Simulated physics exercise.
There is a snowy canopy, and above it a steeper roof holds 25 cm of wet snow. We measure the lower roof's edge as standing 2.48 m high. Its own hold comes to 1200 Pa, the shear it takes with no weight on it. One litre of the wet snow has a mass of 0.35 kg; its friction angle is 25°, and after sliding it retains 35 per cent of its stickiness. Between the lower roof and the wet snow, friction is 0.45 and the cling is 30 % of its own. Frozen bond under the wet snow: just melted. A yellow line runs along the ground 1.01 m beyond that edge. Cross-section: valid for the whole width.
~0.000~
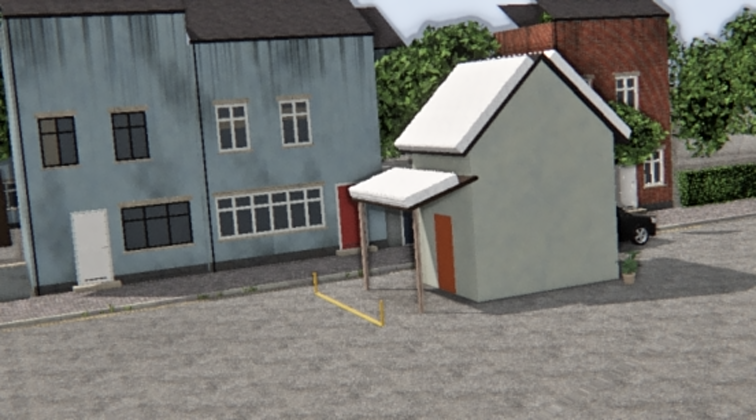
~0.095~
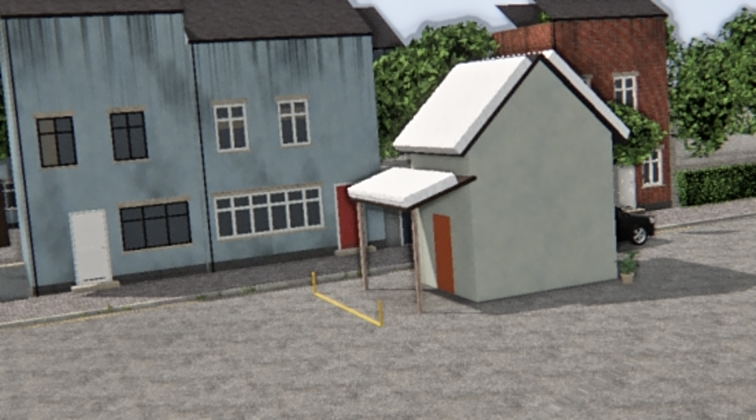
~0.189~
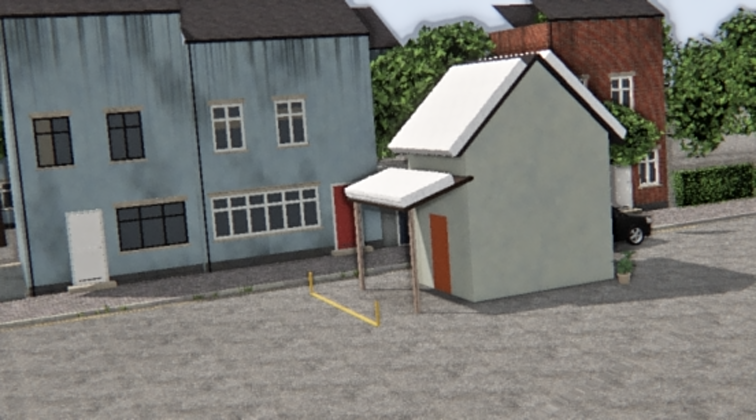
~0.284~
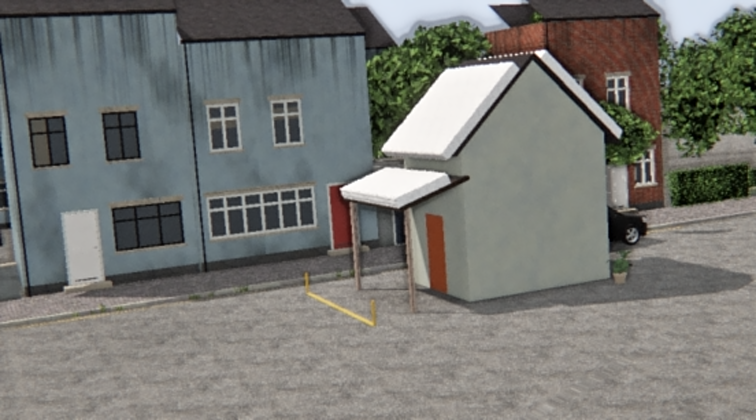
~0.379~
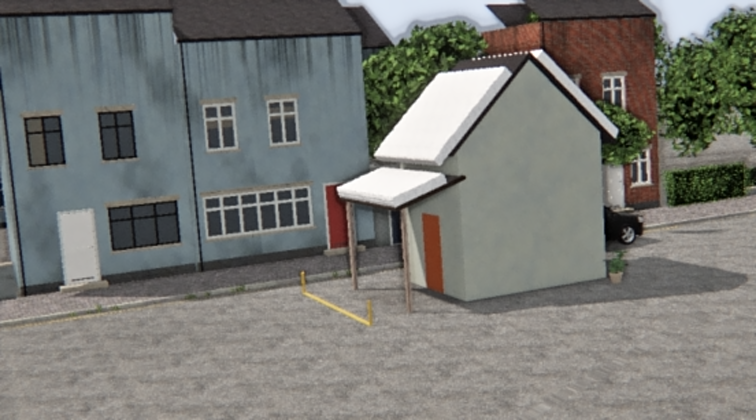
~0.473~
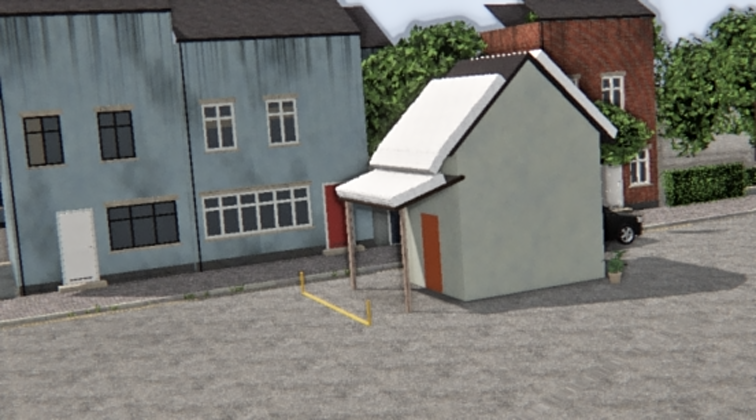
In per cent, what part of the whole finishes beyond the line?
I would say some 39 percent of the snow lies beyond it.
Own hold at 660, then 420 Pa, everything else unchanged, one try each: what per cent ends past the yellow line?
About 55 % first, about 60 % second.
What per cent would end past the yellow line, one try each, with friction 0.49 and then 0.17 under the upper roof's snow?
About 5 % in the first try and about 35 % in the second.
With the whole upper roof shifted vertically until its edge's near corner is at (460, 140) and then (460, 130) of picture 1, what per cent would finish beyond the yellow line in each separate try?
50 per cent, then 60 per cent.
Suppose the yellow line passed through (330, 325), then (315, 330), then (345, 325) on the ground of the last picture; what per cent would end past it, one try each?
About 16 %, 8 %, 30 %.
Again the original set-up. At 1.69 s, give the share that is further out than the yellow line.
Around 22 percent of it.
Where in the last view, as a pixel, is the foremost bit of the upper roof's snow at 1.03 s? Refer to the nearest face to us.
It lies at around (383, 189) in the last picture.
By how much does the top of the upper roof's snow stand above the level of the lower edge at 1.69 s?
Height above lower edge: Approx. 0.9 m.
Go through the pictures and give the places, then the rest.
The first picture shows foremost bit of the wet snow at (461, 150).
The second picture shows foremost bit of the wet snow at (459, 148), its middle shifted 2.2 cm.
The third picture shows foremost bit of the wet snow at (454, 156), its middle shifted 9.0 cm, 3 % of it past the upper edge, in one piece.
The fourth picture shows foremost bit of the wet snow at (447, 156), its middle shifted 21 cm, 7 % of it past the upper edge, in one piece.
The fifth picture shows foremost bit of the wet snow at (439, 156), its middle shifted 38 cm, 13 % of it past the upper edge, in one piece.
The sixth picture shows foremost bit of the wet snow at (433, 161), its middle shifted 60 cm, 22 % of it past the upper edge, in one piece.
After 1.03 s, none is below the lower edge and 0 % is past the line.
After 1.69 s, 36 % is below the lower edge and 21 % is past the line.
After 2.34 s, 62 % is below the lower edge and 37 % is past the line.
After 3.00 s, 62 % is below the lower edge and 39 % is past the line.
After 3.20 s, 62 % is below the lower edge and 39 % is past the line.
